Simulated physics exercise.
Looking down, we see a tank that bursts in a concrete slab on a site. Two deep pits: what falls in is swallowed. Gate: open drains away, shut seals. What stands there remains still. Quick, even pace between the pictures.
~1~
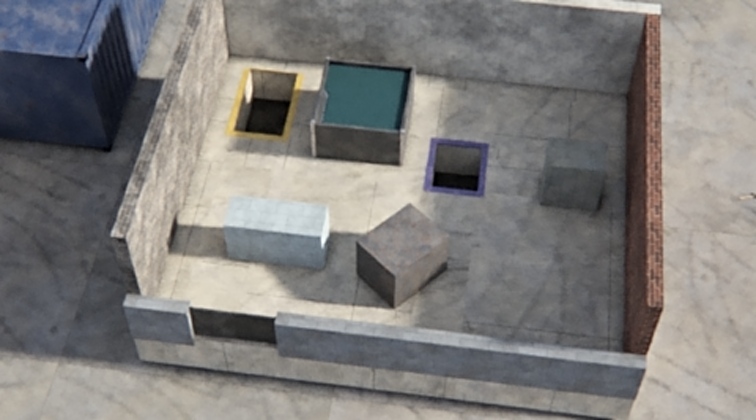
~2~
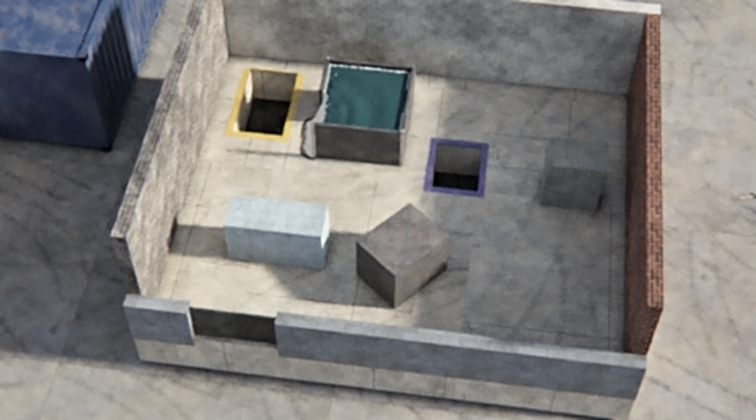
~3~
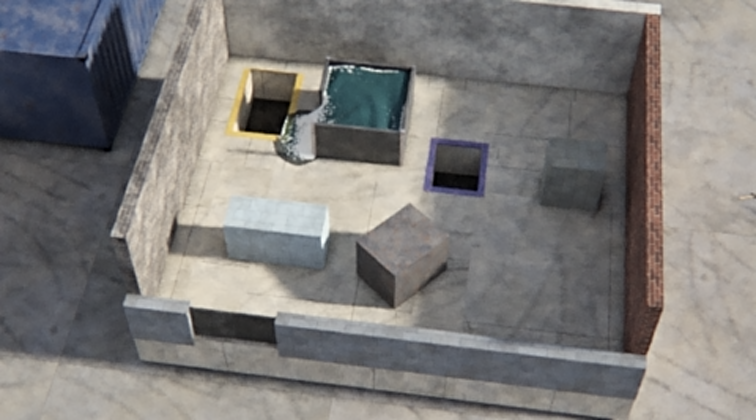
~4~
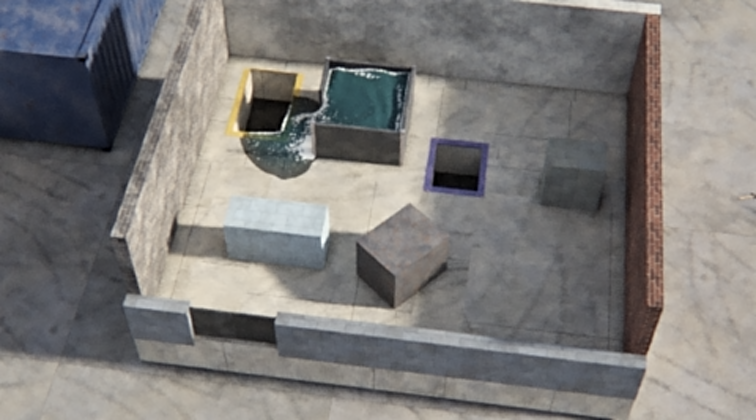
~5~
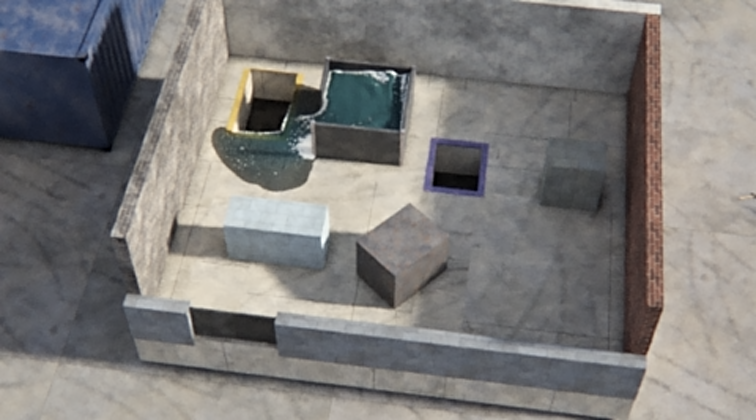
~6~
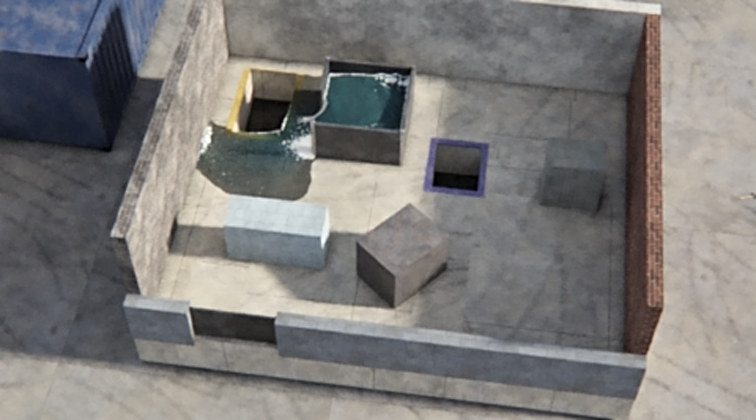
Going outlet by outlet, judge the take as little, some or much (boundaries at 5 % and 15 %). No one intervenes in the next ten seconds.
My judgement: The gate ends up with little, the blue pit ends up with little, the yellow pit ends up with much.
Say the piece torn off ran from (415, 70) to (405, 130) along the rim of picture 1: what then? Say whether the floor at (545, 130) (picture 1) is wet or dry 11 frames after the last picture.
Check at the given point: Inundated.
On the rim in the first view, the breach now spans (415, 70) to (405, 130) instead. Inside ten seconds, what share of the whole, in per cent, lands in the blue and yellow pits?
Lab note - share by pit: Blue 60 %, yellow 0 %.
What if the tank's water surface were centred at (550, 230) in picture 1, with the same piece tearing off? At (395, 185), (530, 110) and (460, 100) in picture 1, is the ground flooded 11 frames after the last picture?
In order: Inundated, then unflooded, then unflooded.
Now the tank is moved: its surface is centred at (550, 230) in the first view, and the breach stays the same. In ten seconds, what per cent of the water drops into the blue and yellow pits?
Shares - blue: 8 in a hundred; yellow: 25 in a hundred.
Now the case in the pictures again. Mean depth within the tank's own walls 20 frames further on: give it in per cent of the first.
That comes to about 30 per cent.
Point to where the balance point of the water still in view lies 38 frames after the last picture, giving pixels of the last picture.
Roughly (308, 209).
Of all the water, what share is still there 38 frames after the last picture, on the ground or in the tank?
My reckoning gives about 52 %.
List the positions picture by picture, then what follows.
The open tank at (364, 98) is whole and still, in the first frame.
Water pours out at (319, 129) and has run to a hidden place, in the second frame.
The front is at (289, 118), out from the gap at (320, 129), in the third frame.
Water pours out at (320, 130) and has run to (245, 137), in the fourth frame.
Water pours out at (320, 130) and has run to (217, 144), in the fifth frame.
The front is at (197, 165), out from the gap at (320, 130), in the sixth frame.
A moment on, water covers 15 % of the floor; the gate 0 %, the blue pit 0 %, the yellow pit 18 %.
Next, water covers 20 % of the floor; the gate 0 %, the blue pit 0 %, the yellow pit 27 %.
Then, water covers 25 % of the floor; the gate 0 %, the blue pit 0 %, the yellow pit 37 %.
Later, water covers 40 % of the floor; the gate 0 %, the blue pit 0 %, the yellow pit 47 %.
In the end, water covers 50 % of the floor; the gate 0 %, the blue pit 0 %, the yellow pit 54 %.
